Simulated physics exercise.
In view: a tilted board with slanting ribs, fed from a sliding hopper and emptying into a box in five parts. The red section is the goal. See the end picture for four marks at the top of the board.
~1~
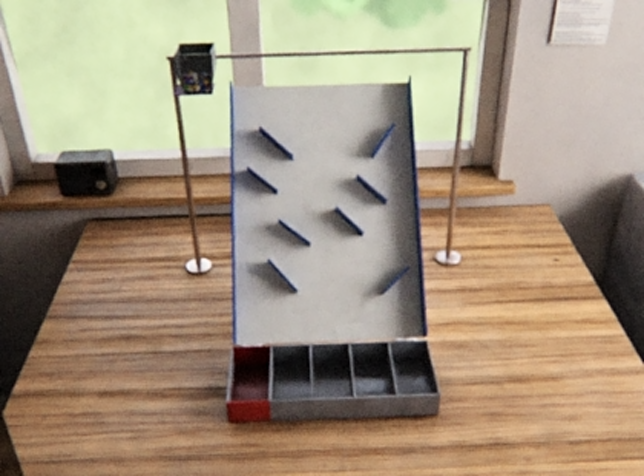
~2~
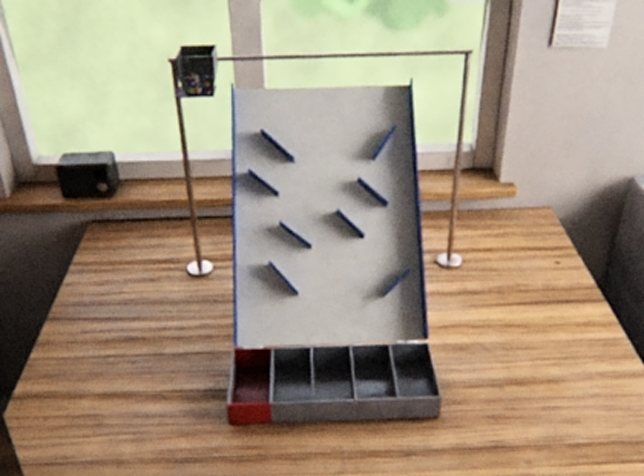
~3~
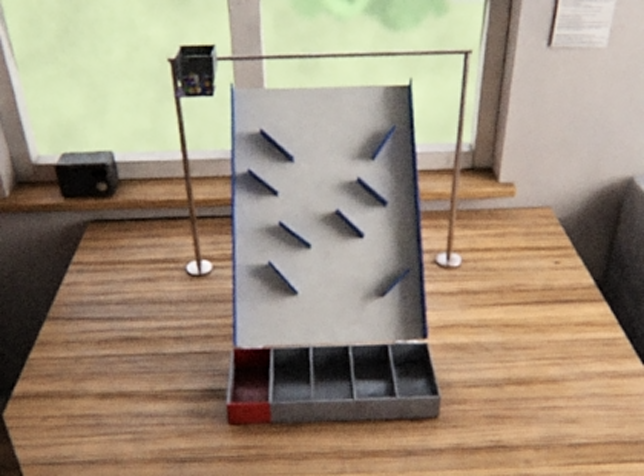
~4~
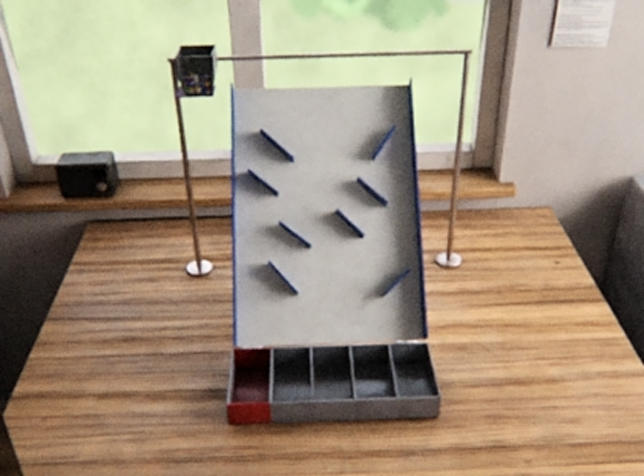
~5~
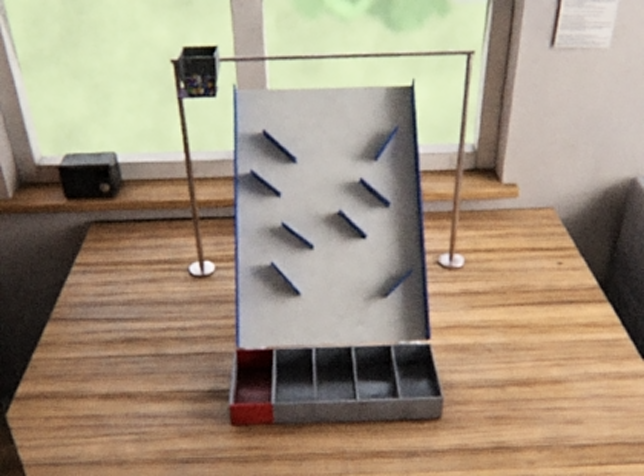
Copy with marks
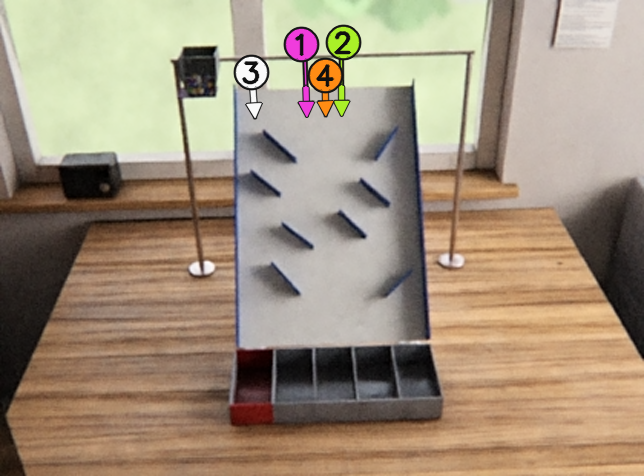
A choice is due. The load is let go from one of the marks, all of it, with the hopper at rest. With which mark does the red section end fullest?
Use mark 3.
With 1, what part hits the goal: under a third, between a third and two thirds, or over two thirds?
Mark 1 gives under a third.
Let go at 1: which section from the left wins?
It is the third one.
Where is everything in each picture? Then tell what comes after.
In the first picture, hopper near (198, 83), jelly beans, door shut.
In the second picture, ribs (261, 129) to (294, 158), (375, 157) to (396, 126), (248, 169) to (278, 193).
In the third picture, ribs (358, 177) to (388, 203), (279, 221) to (311, 245), (336, 209) to (364, 235).
In the fourth picture, ribs (269, 261) to (298, 293), (384, 295) to (410, 269).
In the fifth picture, red section near (252, 413), number 1 of 5 from the left.
On the marked copy, mark 1 meets the board at (306, 111); mark 2 meets the board at (341, 110); mark 3 meets the board at (254, 112); mark 4 meets the board at (325, 110).
For mark 1, none at all in the red section, all but a few in other sections, a small share outside the box.
For mark 2, none at all in the red section, all but a few in other sections, a small share outside the box.
For mark 3, close to a third in the red section, close to half in other sections, only a few held on the board, a small share outside the box.
For mark 4, none at all in the red section, all but a few in other sections.
